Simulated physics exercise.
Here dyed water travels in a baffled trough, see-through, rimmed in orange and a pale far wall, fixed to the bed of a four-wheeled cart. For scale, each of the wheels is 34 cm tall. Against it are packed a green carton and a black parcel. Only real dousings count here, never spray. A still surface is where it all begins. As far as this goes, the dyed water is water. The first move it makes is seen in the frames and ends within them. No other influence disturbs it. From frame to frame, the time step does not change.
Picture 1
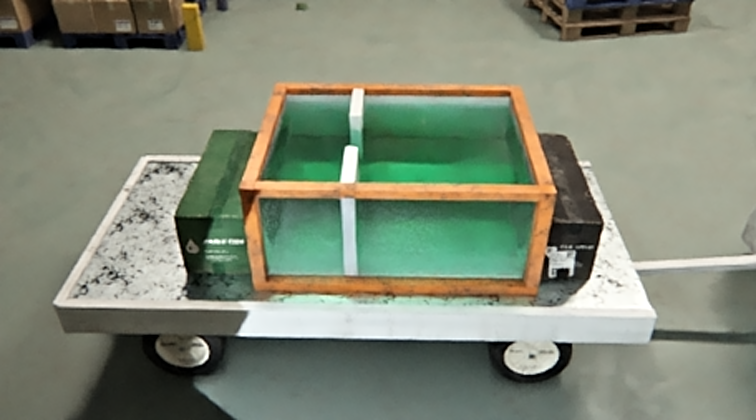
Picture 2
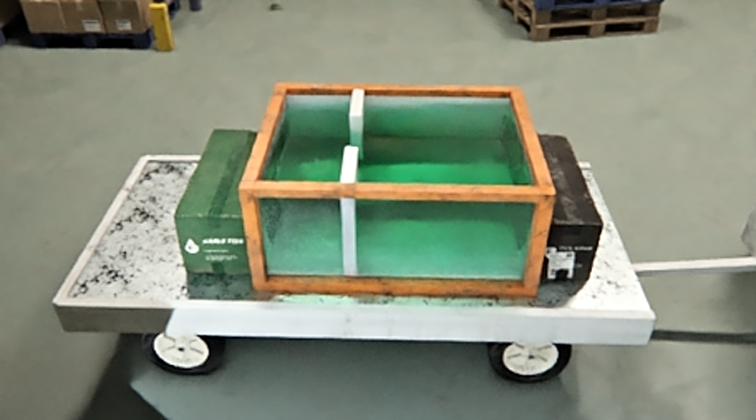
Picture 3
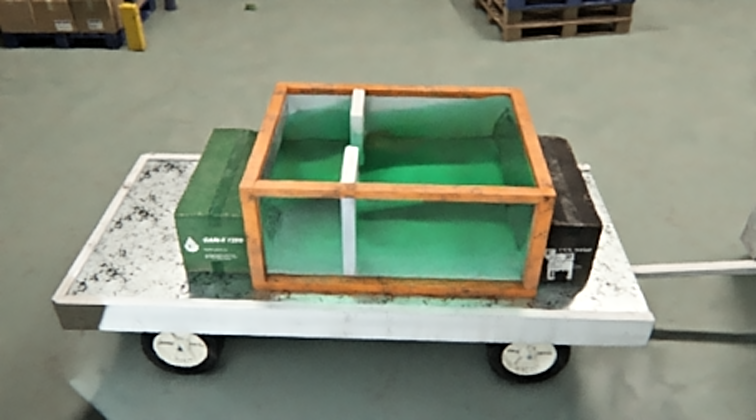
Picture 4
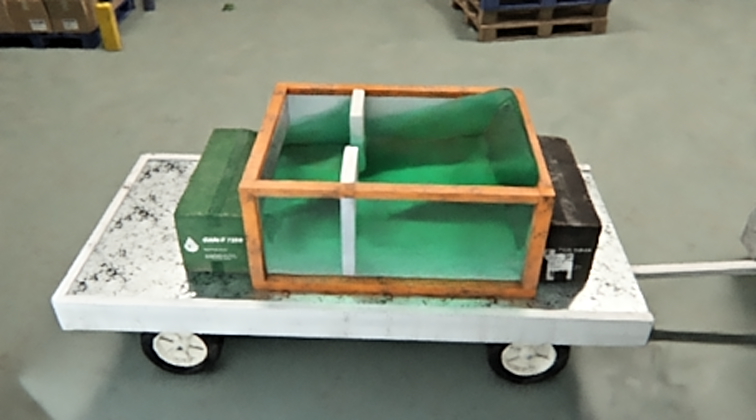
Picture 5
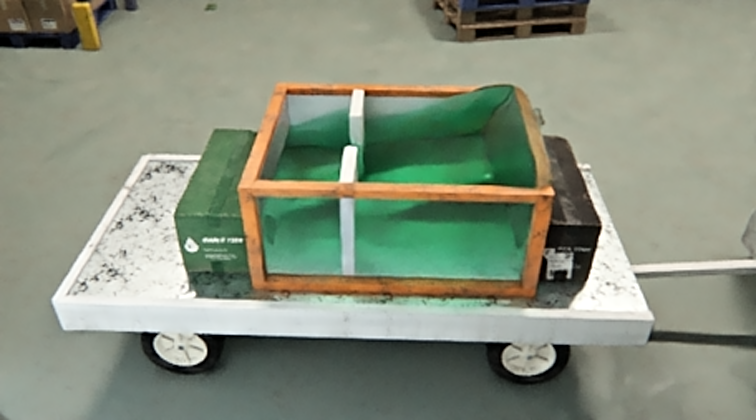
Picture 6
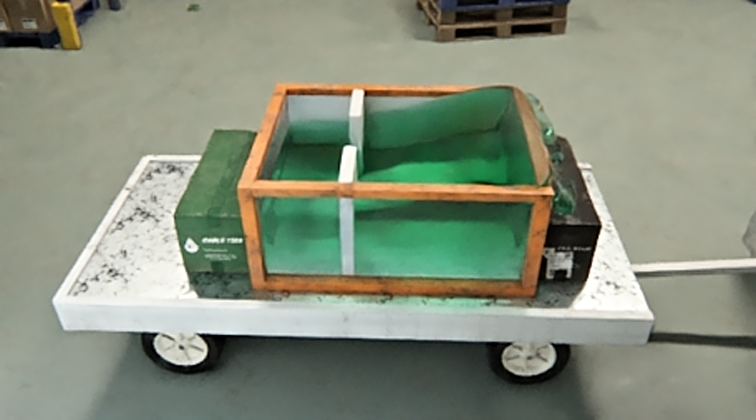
In a warehouse, a white cart carrying a clear, orange-rimmed trough between a green carton and a black box rolls right; the level green water climbs toward the right end, then some slops over the rim onto the box.
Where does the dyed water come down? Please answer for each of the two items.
Result: Green carton goes untouched; black parcel gets hit.
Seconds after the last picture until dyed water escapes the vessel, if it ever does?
Roughly 0.1 seconds.
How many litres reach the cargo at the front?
I'd guess close to 4 litres land there.
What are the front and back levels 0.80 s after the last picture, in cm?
Close to 34 cm in front, close to 46 cm behind.
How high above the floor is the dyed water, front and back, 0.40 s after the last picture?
Level, front = 34 cm; level, back = 30 cm.
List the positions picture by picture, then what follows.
Level at the front (494, 110); level at the back (301, 108); still flat; board top at (347, 183) and (355, 116); the front is on the right, levels are read along the far wall; the green carton stands at the back; the black parcel stands at the front; a wheel hub at (180, 355), in the first frame.
Level at the front (494, 111); level at the back (301, 108); still flat, in the second frame.
Level at the front (496, 100); level at the back (302, 112); rising 5° towards the front, in the third frame.
Level at the front (497, 91); level at the back (303, 121); rising 11° towards the front, in the fourth frame.
Level at the front (497, 86); level at the back (303, 128); rising 15° towards the front, in the fifth frame.
Level at the front (496, 91); level at the back (303, 125); rising 12° towards the front; a wheel hub at (179, 353), in the sixth frame.
Then, 0.40 s after the last picture, front 33 cm, middle 43 cm, back 30 cm above the floor; the loss stands at 2 per cent, over the front.
Then, 0.80 s after the last picture, front 34 cm, middle 32 cm, back 47 cm above the floor; the loss stands at 2 per cent, over the front.
Then, 1.30 s after the last picture, front 32 cm, middle 40 cm, back 37 cm above the floor; the loss stands at 2 per cent, over the front.
Then, 2.99 s after the last picture, the loss stands at 2 per cent, over the front; the green carton has caught nothing and the black parcel 4 litres.
